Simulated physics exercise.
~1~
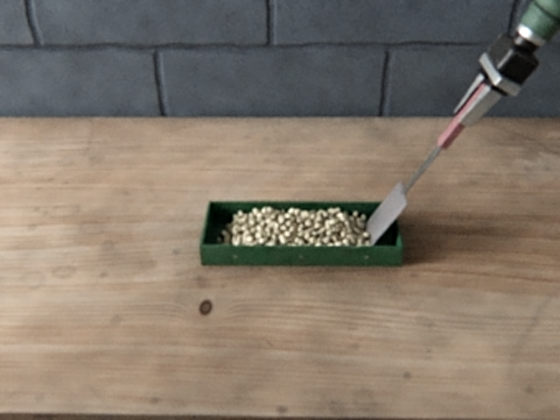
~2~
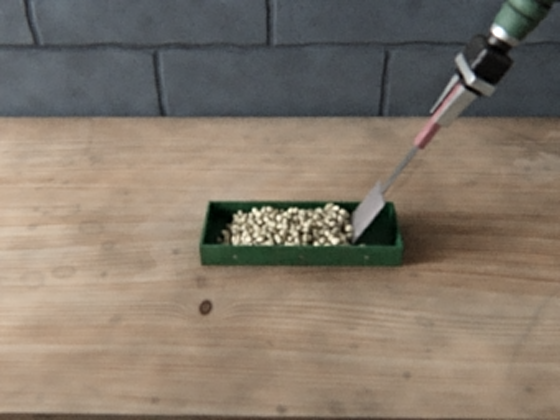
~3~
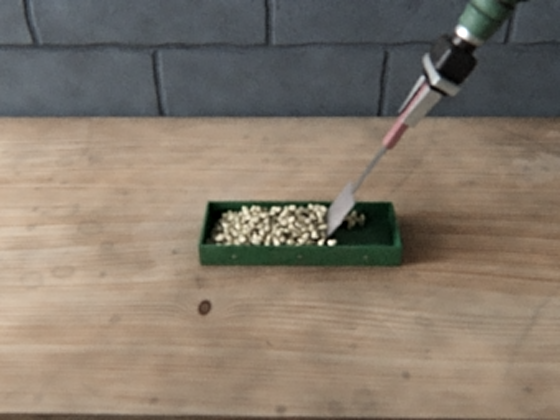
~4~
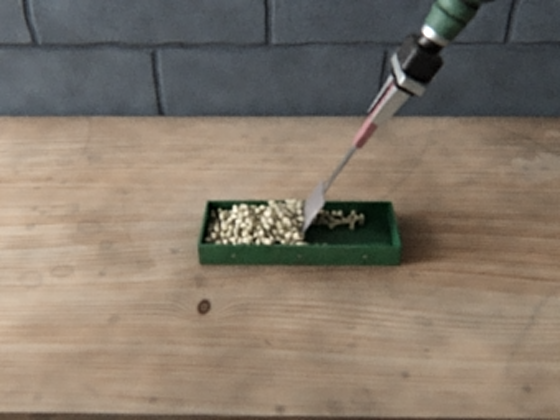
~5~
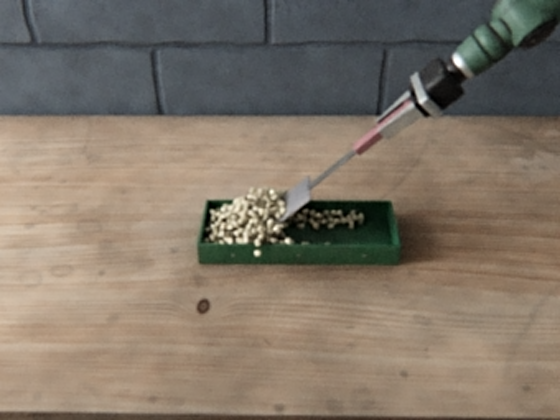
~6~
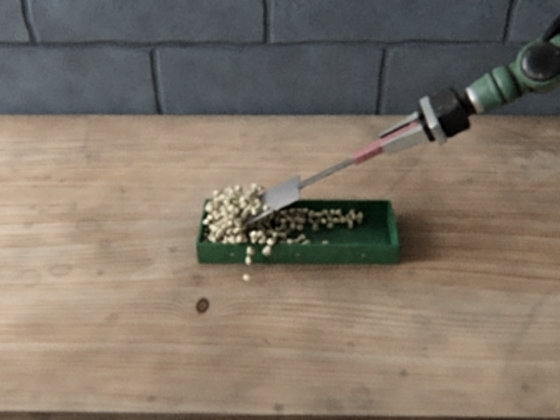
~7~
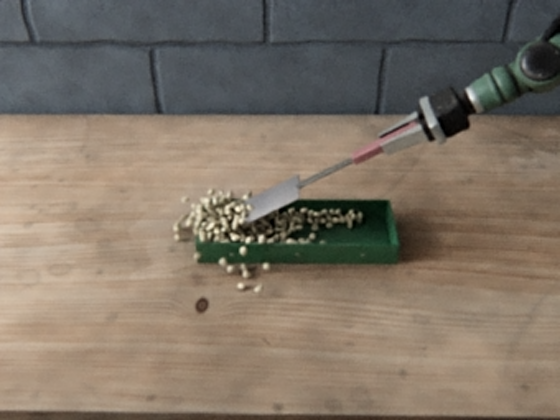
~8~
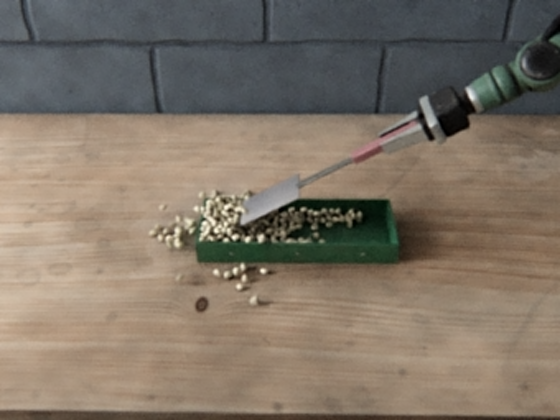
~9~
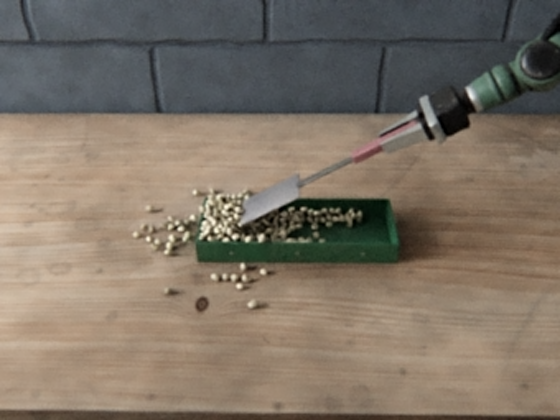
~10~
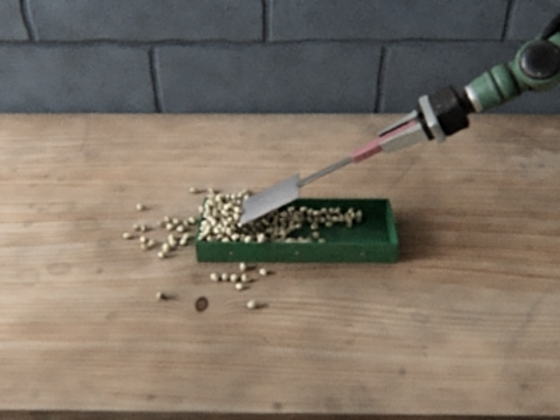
On a wooden table, a robot arm's paddle pushes beans left, spilling some over the tin's edge.
